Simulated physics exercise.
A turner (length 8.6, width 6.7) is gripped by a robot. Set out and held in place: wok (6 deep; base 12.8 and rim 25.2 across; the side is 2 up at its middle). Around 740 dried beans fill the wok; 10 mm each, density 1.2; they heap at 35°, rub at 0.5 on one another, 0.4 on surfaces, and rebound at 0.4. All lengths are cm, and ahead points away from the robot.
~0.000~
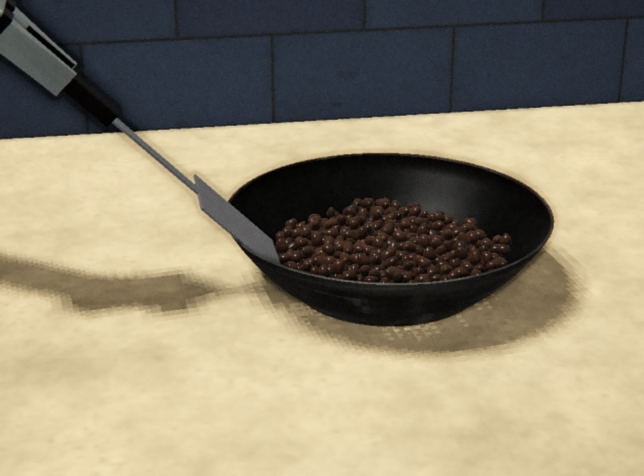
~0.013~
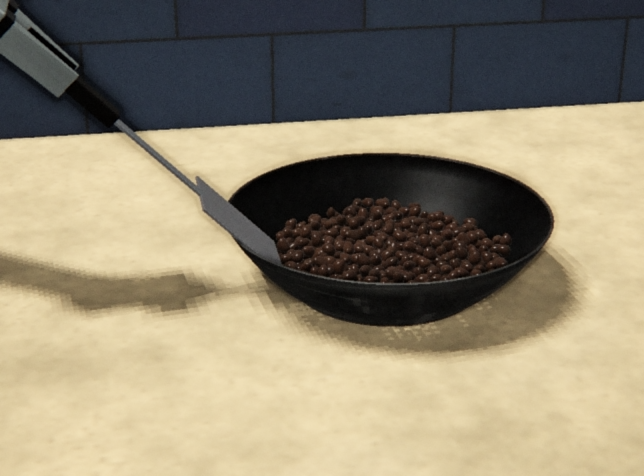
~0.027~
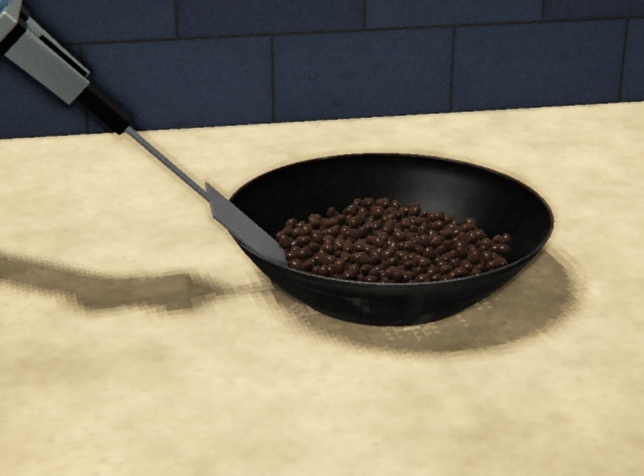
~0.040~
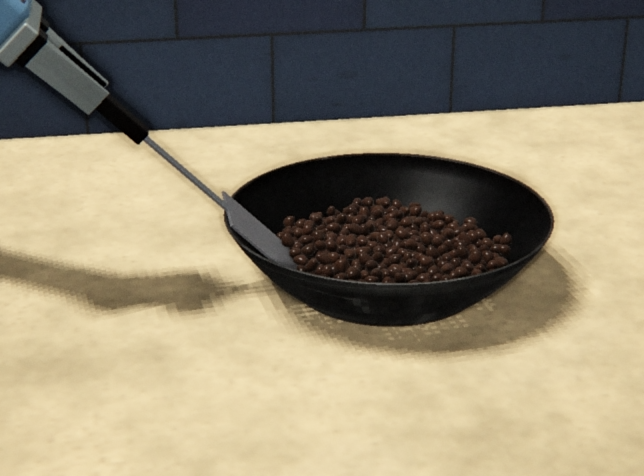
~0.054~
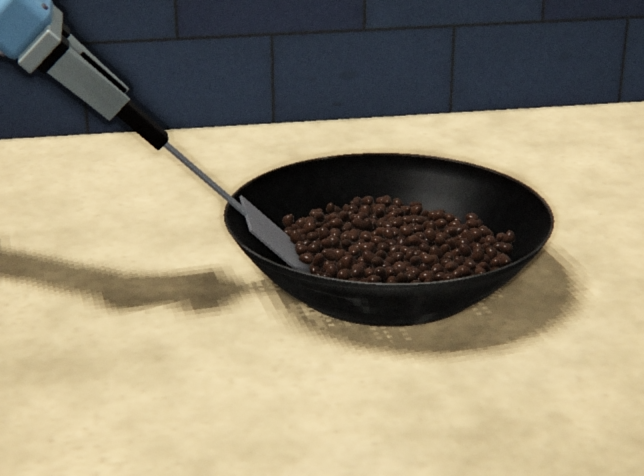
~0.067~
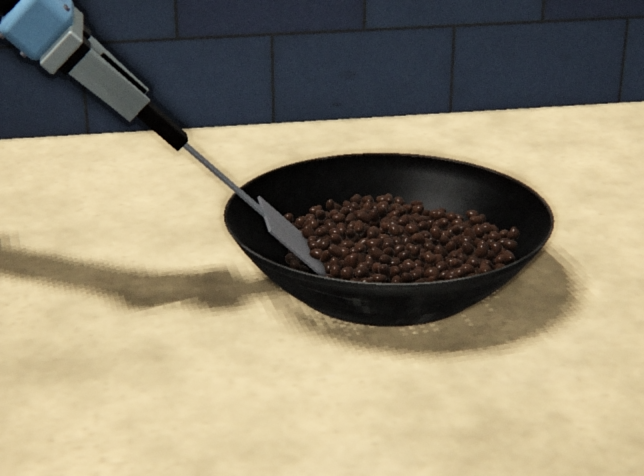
A turner gripped by a robot rested at the left side of a black wok of dark brown beans, then slid rightward into them, nudging the pile slightly to the right.
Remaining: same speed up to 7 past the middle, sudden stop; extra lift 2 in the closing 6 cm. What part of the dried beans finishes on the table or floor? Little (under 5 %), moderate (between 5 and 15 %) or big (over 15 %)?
A big share, over 15 %, ends on the table or floor.
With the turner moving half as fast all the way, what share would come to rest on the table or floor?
It would be near 5 per cent.
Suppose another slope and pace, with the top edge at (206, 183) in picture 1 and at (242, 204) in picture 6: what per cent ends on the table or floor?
About 0 per cent.
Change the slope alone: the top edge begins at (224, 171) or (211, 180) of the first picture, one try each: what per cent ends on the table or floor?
Some 25 and 20 per cent.
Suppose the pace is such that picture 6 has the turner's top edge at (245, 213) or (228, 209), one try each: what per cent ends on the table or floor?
Some 5 and 0 per cent.
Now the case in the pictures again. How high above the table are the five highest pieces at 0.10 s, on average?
Roughly 6 cm.
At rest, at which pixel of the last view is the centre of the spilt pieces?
At about (636, 248).
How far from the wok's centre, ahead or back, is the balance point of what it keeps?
About 2.5 cm ahead.
After 0.10 s, sloping 46°, highest piece 6 above the table; 742 in the wok.
After 0.13 s, sloping 46°, highest piece 7 above the table; 742 in the wok.
After 0.35 s, sloping 46°, highest piece 13 above the table; 552 in the wok, 75 on the table or floor, 115 on the blade or in flight.
After 1.40 s, sloping 46°, highest piece 6 above the table; 552 in the wok, 190 on the table or floor.
In the end, 552 in the wok, 190 on the table or floor. That is 26 % on the table or floor.
